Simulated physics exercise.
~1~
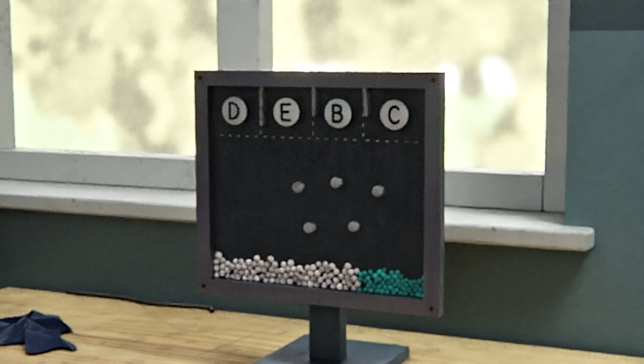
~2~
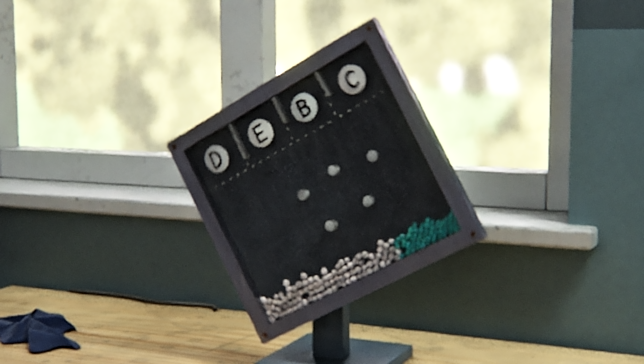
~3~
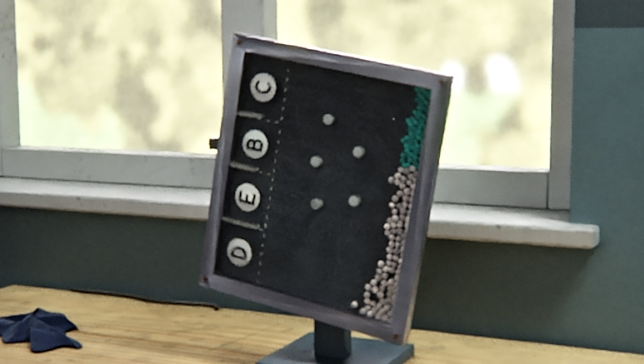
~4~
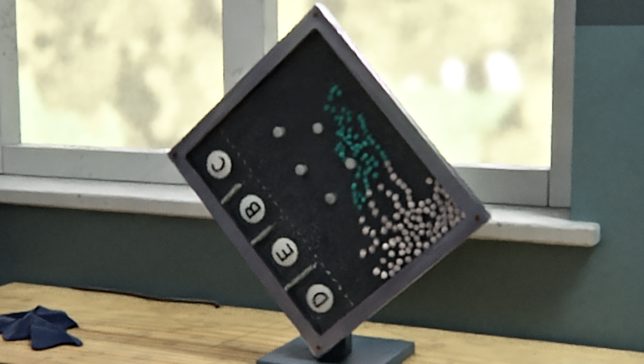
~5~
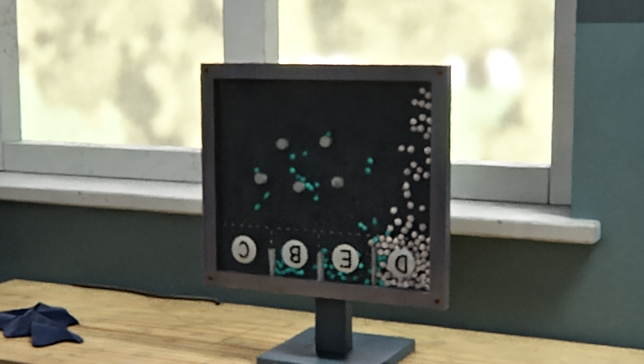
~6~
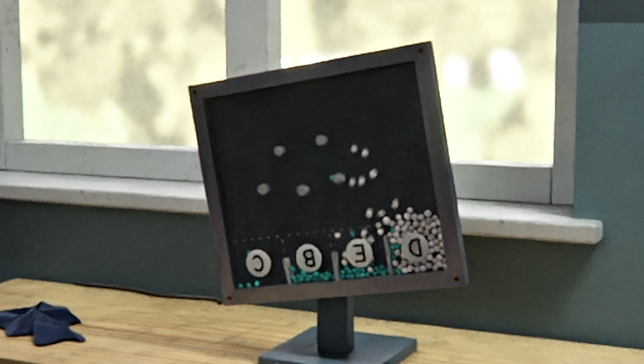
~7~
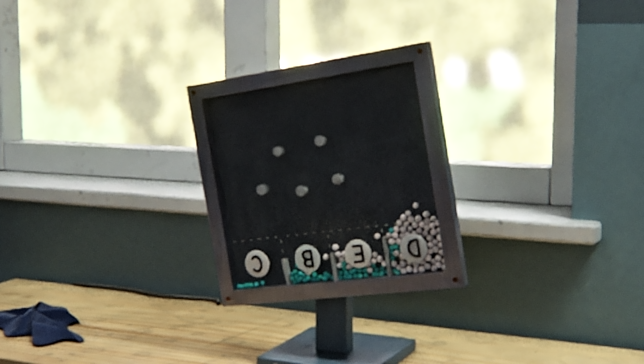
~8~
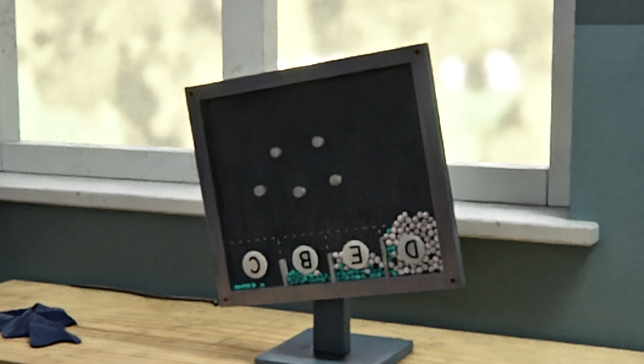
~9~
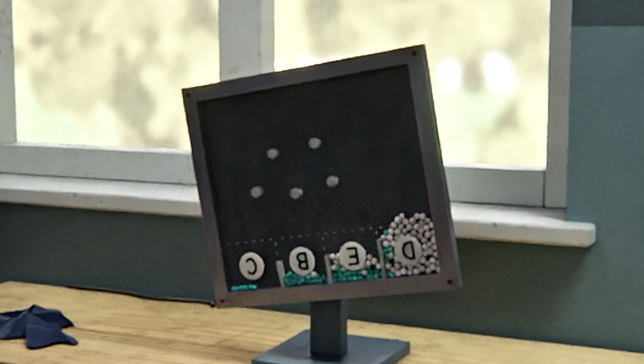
A square dark case turning anticlockwise until nearly upside down, white and turquoise beads tumbling into lettered pockets, most settling in D.
